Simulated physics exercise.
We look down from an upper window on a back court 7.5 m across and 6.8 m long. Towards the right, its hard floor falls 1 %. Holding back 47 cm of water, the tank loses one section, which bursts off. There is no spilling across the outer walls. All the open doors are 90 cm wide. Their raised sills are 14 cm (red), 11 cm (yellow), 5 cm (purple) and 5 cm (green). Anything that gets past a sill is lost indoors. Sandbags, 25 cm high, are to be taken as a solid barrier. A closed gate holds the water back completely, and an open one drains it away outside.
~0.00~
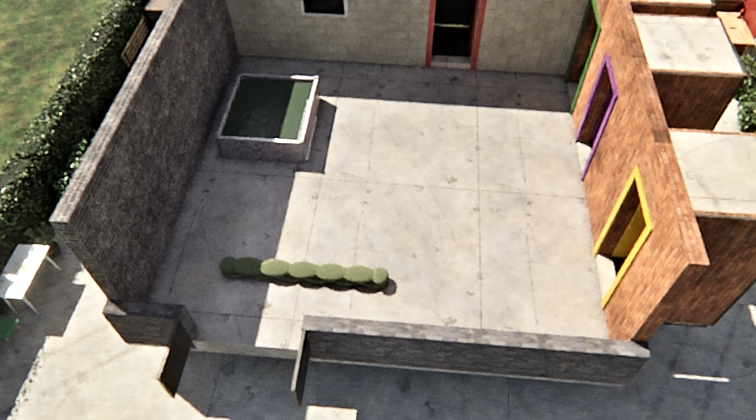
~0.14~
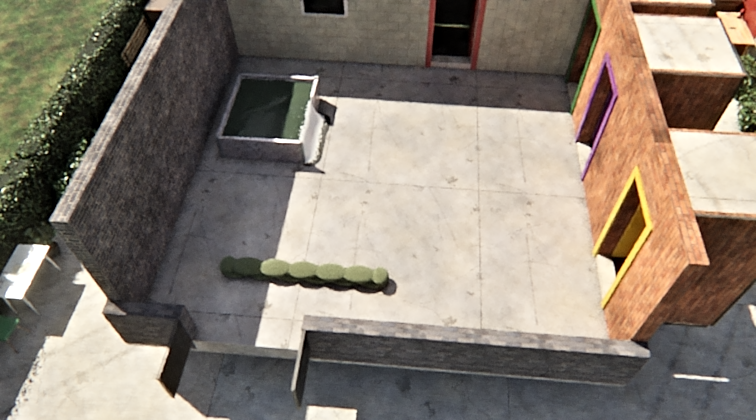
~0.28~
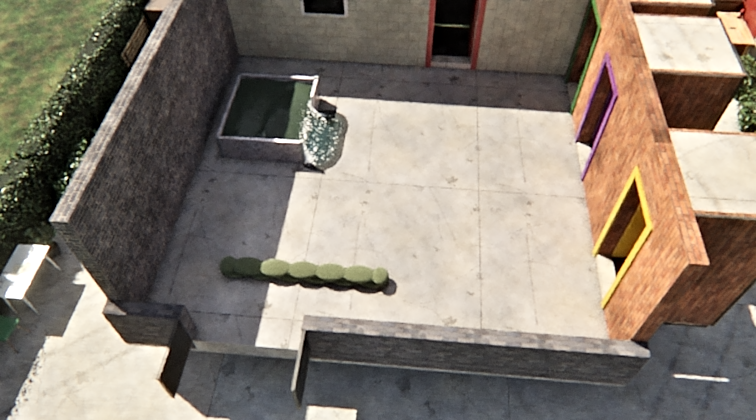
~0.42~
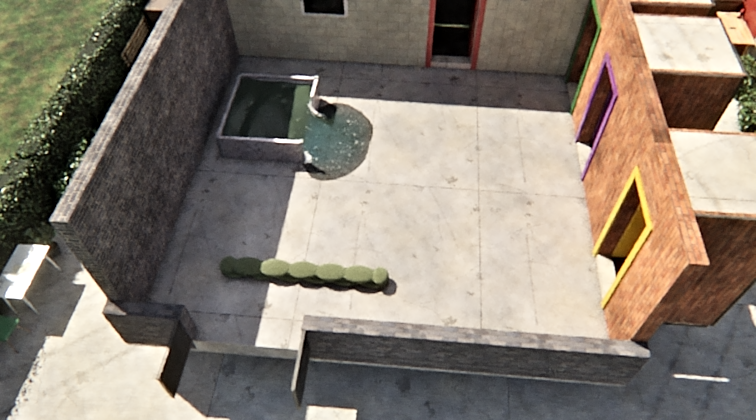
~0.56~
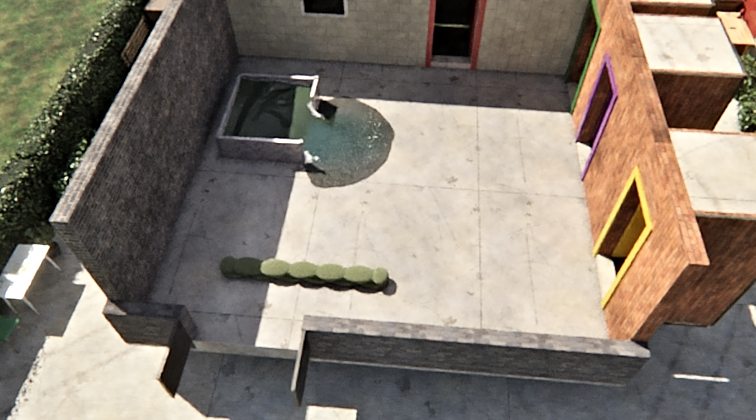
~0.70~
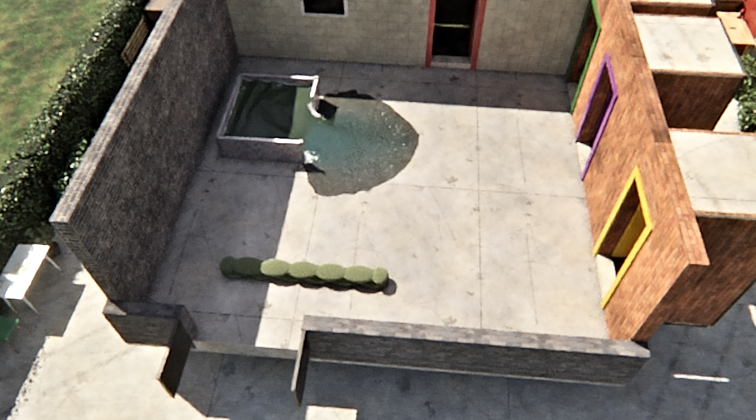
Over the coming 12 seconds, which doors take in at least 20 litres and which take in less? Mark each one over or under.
Red door - under; yellow door - under; purple door - over; green door - over.
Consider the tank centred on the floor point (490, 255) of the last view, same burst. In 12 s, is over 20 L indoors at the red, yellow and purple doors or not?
With respect to that limit, red ends up inside it, yellow ends up outside it, purple ends up inside it.
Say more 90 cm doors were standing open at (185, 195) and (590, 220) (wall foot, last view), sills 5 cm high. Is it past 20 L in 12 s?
Well, the first is shy of the mark and the second is beyond the mark.
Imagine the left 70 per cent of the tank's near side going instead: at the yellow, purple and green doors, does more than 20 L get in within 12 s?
Then it goes yellow fine, purple fine, green fine.
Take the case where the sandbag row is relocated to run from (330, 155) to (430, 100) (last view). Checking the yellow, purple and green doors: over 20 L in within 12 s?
Result - yellow: No, not exceeded, purple: No, not exceeded, green: Yes, exceeded.
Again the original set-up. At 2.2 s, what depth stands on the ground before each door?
In centimetres, the red door has 0, the yellow door 0, the purple door 8 and the green door 0.
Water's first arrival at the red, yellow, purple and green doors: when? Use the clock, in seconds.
Red: 2.4 s; yellow: 3.0 s; purple: 2.0 s; green: 2.8 s.
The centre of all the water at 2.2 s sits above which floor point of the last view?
Near (359, 143).
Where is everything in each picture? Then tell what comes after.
Still water, 47 cm deep, in the tank at (270, 109), in the first picture.
Water pours out at (307, 131) and has run 0.7 m, to (323, 116); typically 7 cm deep outside, 47 cm at the tank's back, in the second picture.
Water pours out at (307, 133) and has run 0.9 m, to (340, 117); typically 9 cm deep outside, 47 cm at the tank's back, in the third picture.
The front is at (368, 125), 1.3 m from the gap at (307, 133); 1.9 m2 of floor is under water; 46 cm left at the back of the tank, in the fourth picture.
Water pours out at (307, 133) and has run 1.7 m, to (390, 135); typically 5 cm deep outside, 42 cm at the tank's back, in the fifth picture.
Water pours out at (307, 133) and has run 2.1 m, to (414, 137); typically 4 cm deep outside, 40 cm at the tank's back, in the sixth picture.
After 1.4 s water covers 20 % of the floor and is deepest (24 cm) near (314, 145); red door not reached, yellow door not reached, purple door not reached, green door not reached.
After 2.2 s water covers 40 % of the floor and is deepest (17 cm) near (313, 151); red door not reached, yellow door not reached, purple door 8 cm at the sill, 0 L in, green door not reached.
After 3.5 s water covers 55 % of the floor and is deepest (18 cm) near (564, 80); red door 3 cm at the sill, 0 L in, yellow door 11 cm at the sill, 0 L in, purple door 13 cm at the sill, 39 L in, green door 10 cm at the sill, 7 L in.
After 7.0 s water covers 50 % of the floor and is deepest (9 cm) near (595, 272); red door 2 cm at the sill, 0 L in, yellow door 8 cm at the sill, 0 L in, purple door 8 cm at the sill, 73 L in, green door 8 cm at the sill, 44 L in.
After 12.0 s water covers 60 % of the floor and is deepest (6 cm) near (609, 362); red door 3 cm at the sill, 0 L in, yellow door 6 cm at the sill, 0 L in, purple door 6 cm at the sill, 82 L in, green door 5 cm at the sill, 54 L in.
